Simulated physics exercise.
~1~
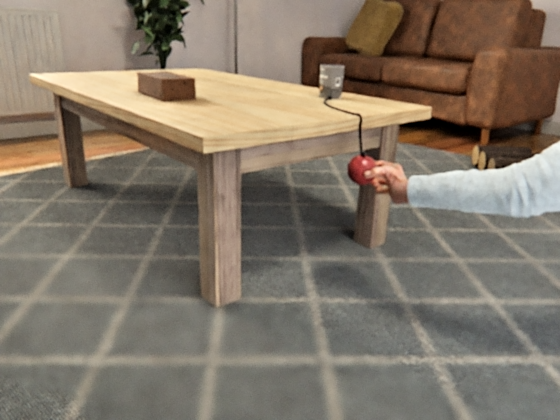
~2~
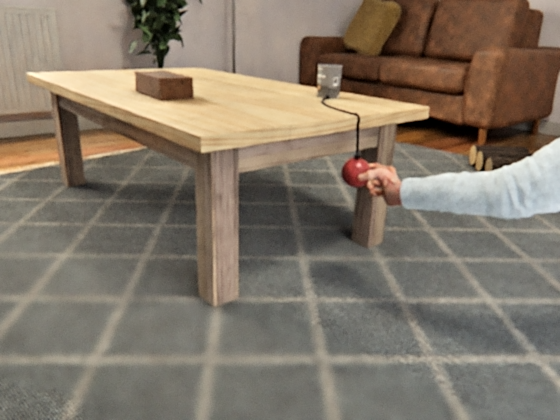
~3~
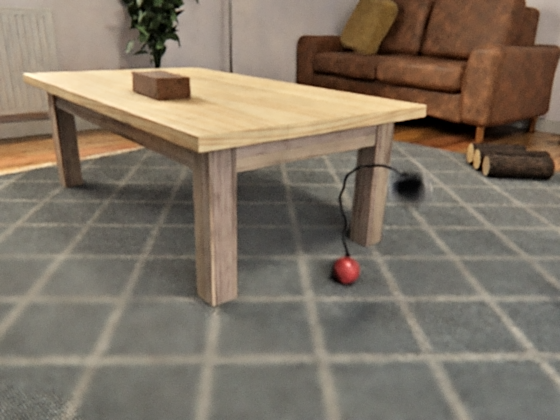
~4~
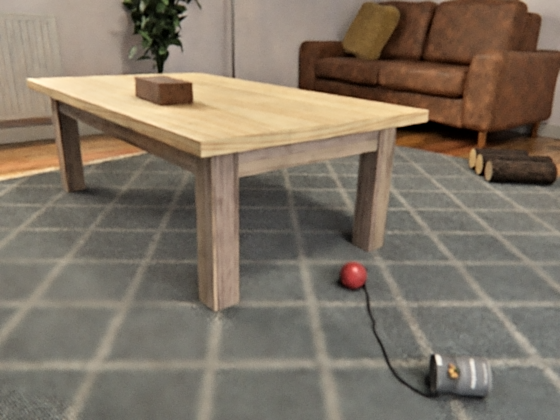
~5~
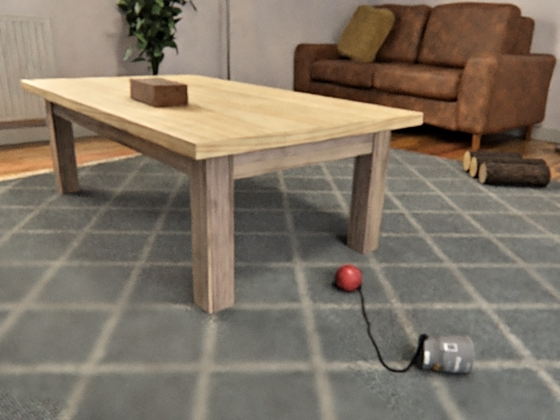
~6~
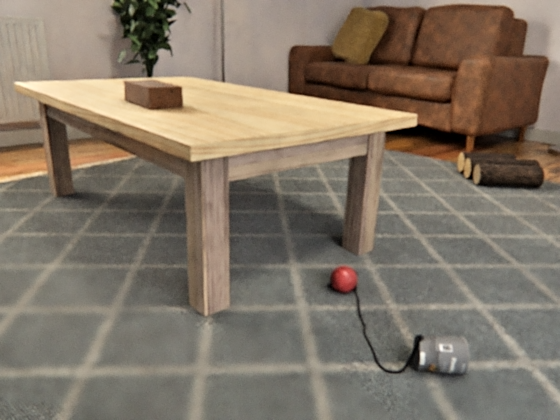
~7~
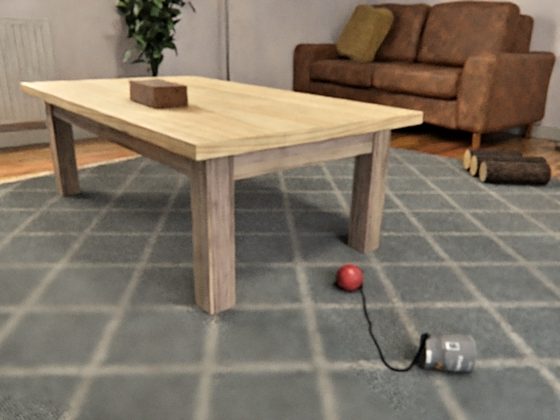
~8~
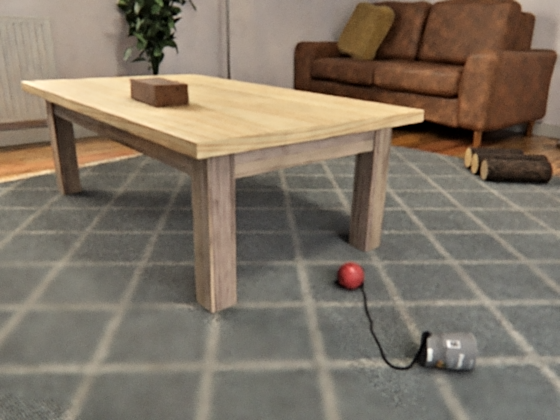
Red apple on a dark cord dropping from a hand beside a wooden table, pulling a grey cup down onto the rug.
